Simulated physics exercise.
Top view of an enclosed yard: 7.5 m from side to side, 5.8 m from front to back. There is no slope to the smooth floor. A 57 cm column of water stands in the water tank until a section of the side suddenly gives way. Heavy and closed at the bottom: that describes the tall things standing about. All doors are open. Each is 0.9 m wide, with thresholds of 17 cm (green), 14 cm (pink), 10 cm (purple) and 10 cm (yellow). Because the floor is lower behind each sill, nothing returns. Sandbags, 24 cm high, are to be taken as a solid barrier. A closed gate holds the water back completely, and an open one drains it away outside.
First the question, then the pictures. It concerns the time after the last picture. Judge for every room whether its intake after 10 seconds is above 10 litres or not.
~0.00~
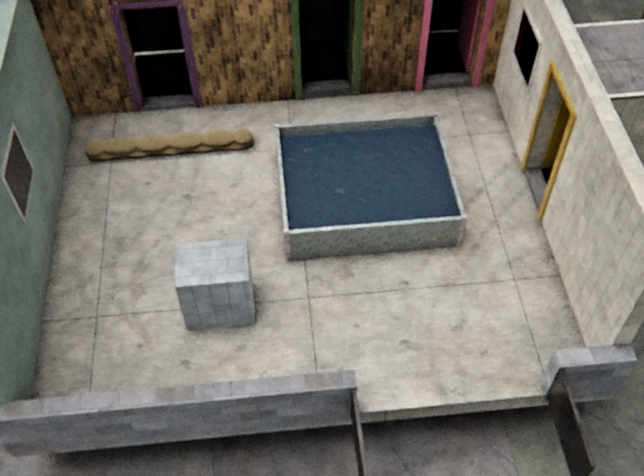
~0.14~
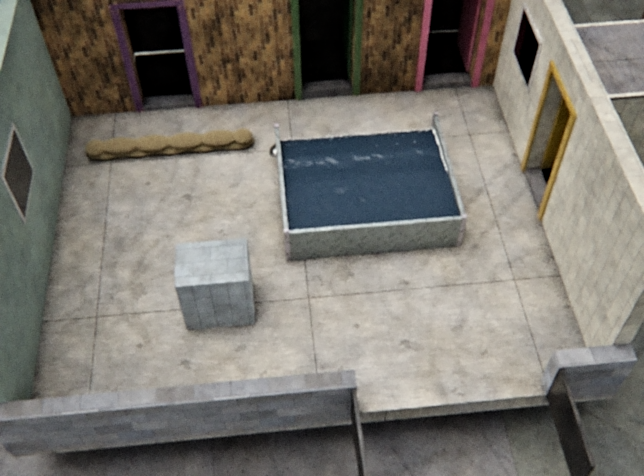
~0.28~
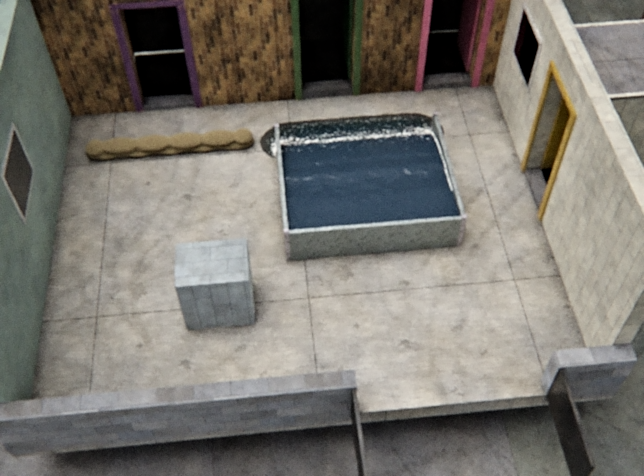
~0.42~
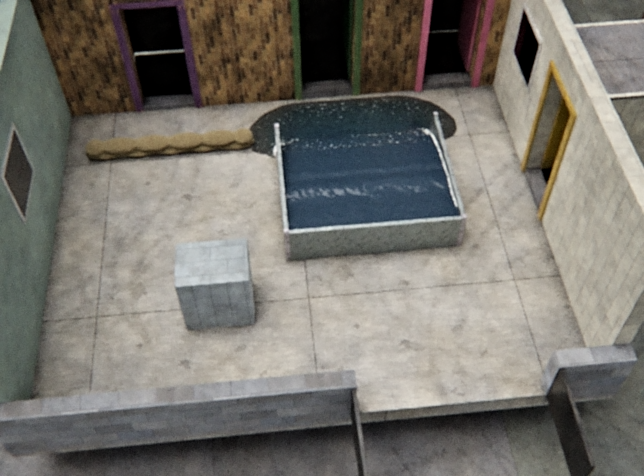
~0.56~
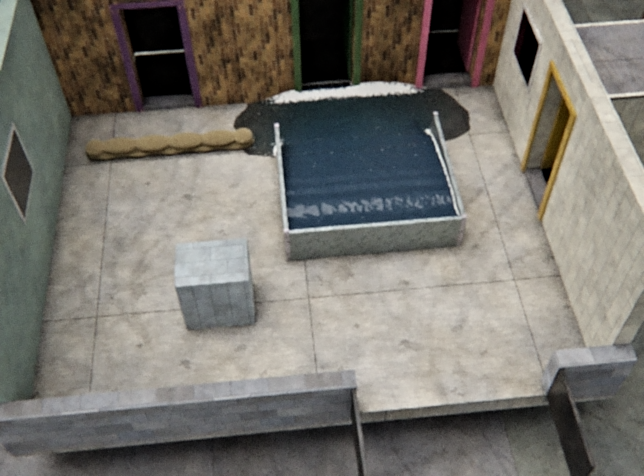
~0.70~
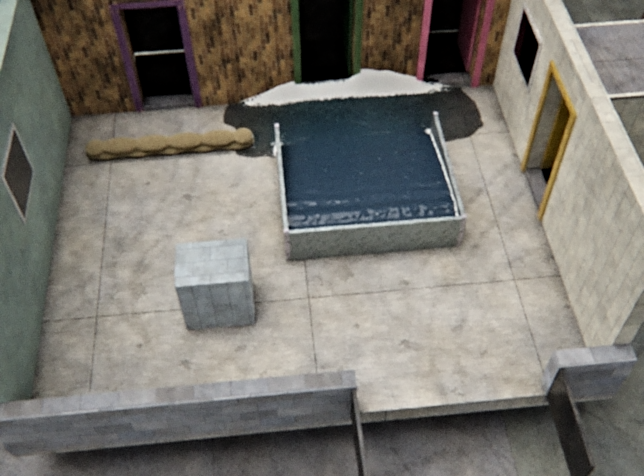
At the end, the green door lets in more than the limit; the pink door lets in more than the limit; the purple door lets in more than the limit; the yellow door lets in less than the limit.
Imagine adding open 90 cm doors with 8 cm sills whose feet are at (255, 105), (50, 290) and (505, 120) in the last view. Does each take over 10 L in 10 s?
The first one exceeds it, the second one doesn't reach it, and the third one exceeds it.
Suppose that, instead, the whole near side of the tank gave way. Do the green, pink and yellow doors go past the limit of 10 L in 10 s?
Compared with the limit, green is lower, pink is lower and yellow is lower.
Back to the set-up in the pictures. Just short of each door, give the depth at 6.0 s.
Green 11 cm, pink 11 cm, purple 17 cm, yellow 6 cm.
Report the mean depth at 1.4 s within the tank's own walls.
It averages close to 31 cm.
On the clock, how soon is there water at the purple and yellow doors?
Purple: 1.2 s; yellow: 2.2 s.
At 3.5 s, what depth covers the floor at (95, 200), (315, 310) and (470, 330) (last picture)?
Approximately 3, 0 and 1 centimetres, going through them in turn.
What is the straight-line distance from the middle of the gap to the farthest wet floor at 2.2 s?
That's near 5.0 m in a straight line.
After 1.4 s water covers 15 % of the floor and is deepest (44 cm) near (330, 98); green door 43 cm at the sill, 90 L in, pink door 21 cm at the sill, 4 L in, purple door 5 cm at the sill, 0 L in, yellow door not reached.
After 2.2 s water covers 25 % of the floor and is deepest (42 cm) near (481, 87); green door 37 cm at the sill, 214 L in, pink door 21 cm at the sill, 22 L in, purple door 9 cm at the sill, 0 L in, yellow door not reached.
After 3.5 s water covers 45 % of the floor and is deepest (36 cm) near (83, 116); green door 19 cm at the sill, 289 L in, pink door 22 cm at the sill, 61 L in, purple door 14 cm at the sill, 1 L in, yellow door 8 cm at the sill, 0 L in.
After 6.0 s water covers 75 % of the floor and is deepest (18 cm) near (72, 117); green door 11 cm at the sill, 293 L in, pink door 11 cm at the sill, 86 L in, purple door 17 cm at the sill, 25 L in, yellow door 6 cm at the sill, 0 L in.
After 10.0 s water covers 95 % of the floor and is deepest (10 cm) near (72, 117); green door 9 cm at the sill, 293 L in, pink door 9 cm at the sill, 87 L in, purple door 10 cm at the sill, 49 L in, yellow door 4 cm at the sill, 0 L in.
